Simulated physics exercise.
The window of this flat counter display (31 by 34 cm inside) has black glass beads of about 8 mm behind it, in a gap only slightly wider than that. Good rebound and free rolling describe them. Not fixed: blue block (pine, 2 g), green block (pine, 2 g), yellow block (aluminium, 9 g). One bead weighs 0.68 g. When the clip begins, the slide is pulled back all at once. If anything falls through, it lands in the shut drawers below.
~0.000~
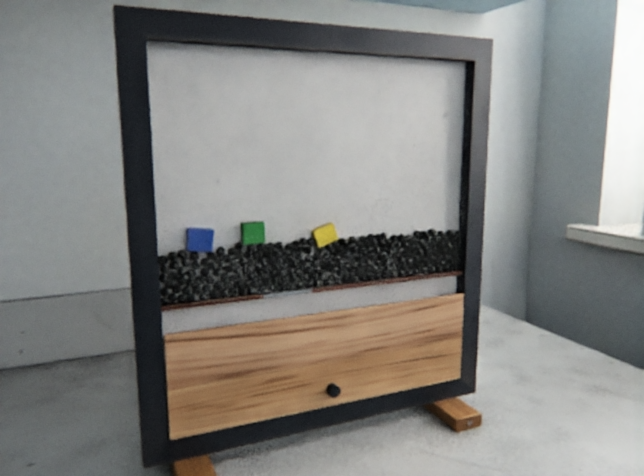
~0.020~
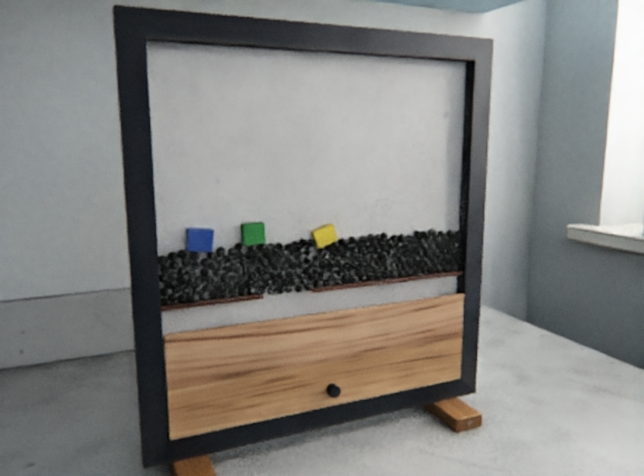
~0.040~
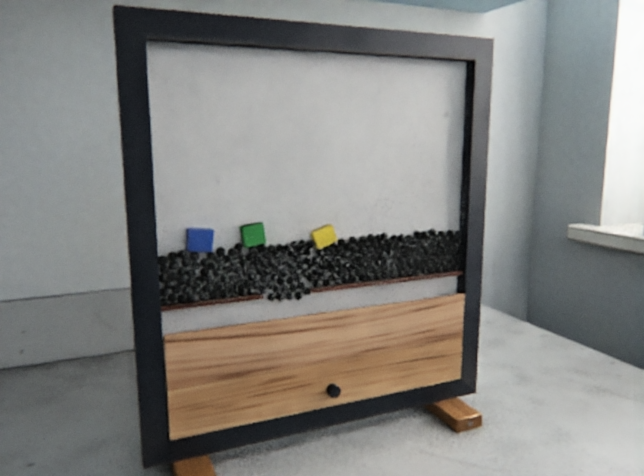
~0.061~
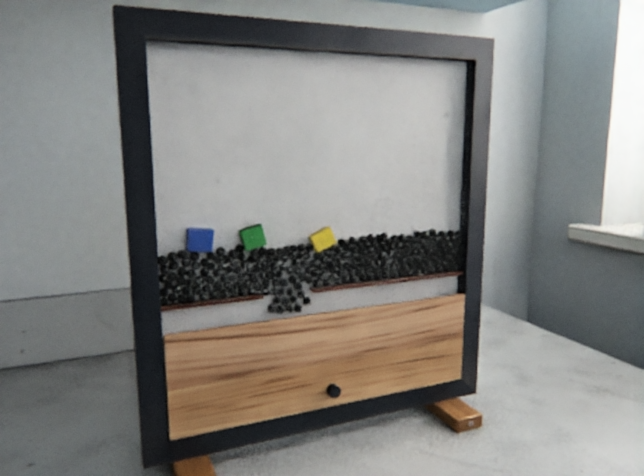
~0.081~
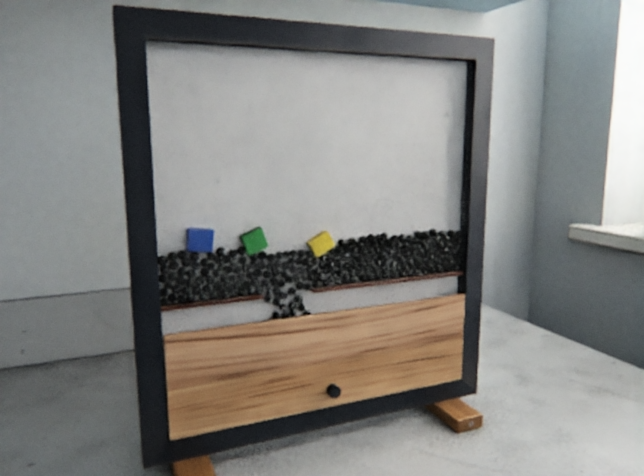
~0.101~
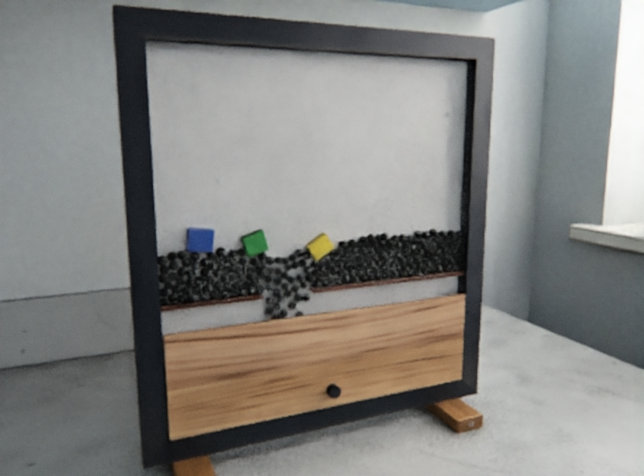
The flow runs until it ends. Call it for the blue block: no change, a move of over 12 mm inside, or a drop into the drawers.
A drop.
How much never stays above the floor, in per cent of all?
About 55 per cent.
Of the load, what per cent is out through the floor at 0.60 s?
My estimate is some 40 per cent.
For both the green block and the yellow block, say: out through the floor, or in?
Result - green: Escaped, yellow: Escaped.
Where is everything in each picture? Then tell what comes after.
In the first picture, about 230 beads; beads' middle (330, 264); blue block (200, 240) tilted 7°; green block (253, 233); yellow block (324, 235) tilted 19°; slide (257, 296) to (316, 289).
In the second picture, beads' middle (330, 264); 0 out.
In the third picture, beads' middle (330, 264); 5 out.
In the fourth picture, beads' middle (330, 264); 9 out.
In the fifth picture, beads' middle (330, 265); 15 out.
In the sixth picture, beads' middle (329, 267); 22 out; blue block (200, 240) tilted 7°; green block (255, 243) tilted 17°; yellow block (320, 247) tilted 32°.
After 0.25 s, 25 % are out; blue block moved 1.1 cm tilted 18°; green block moved 5.4 cm tilted 22°; yellow block moved 8.0 cm tilted 37°.
After 0.60 s, 40 % are out; blue block moved 10.6 cm tilted 90°; green block below the floor; yellow block below the floor.
After 1.30 s, 50 % are out; blue block below the floor; green block below the floor; yellow block below the floor.
All still by 3.2 s, 55 % are out; blue block below the floor; green block below the floor; yellow block below the floor.
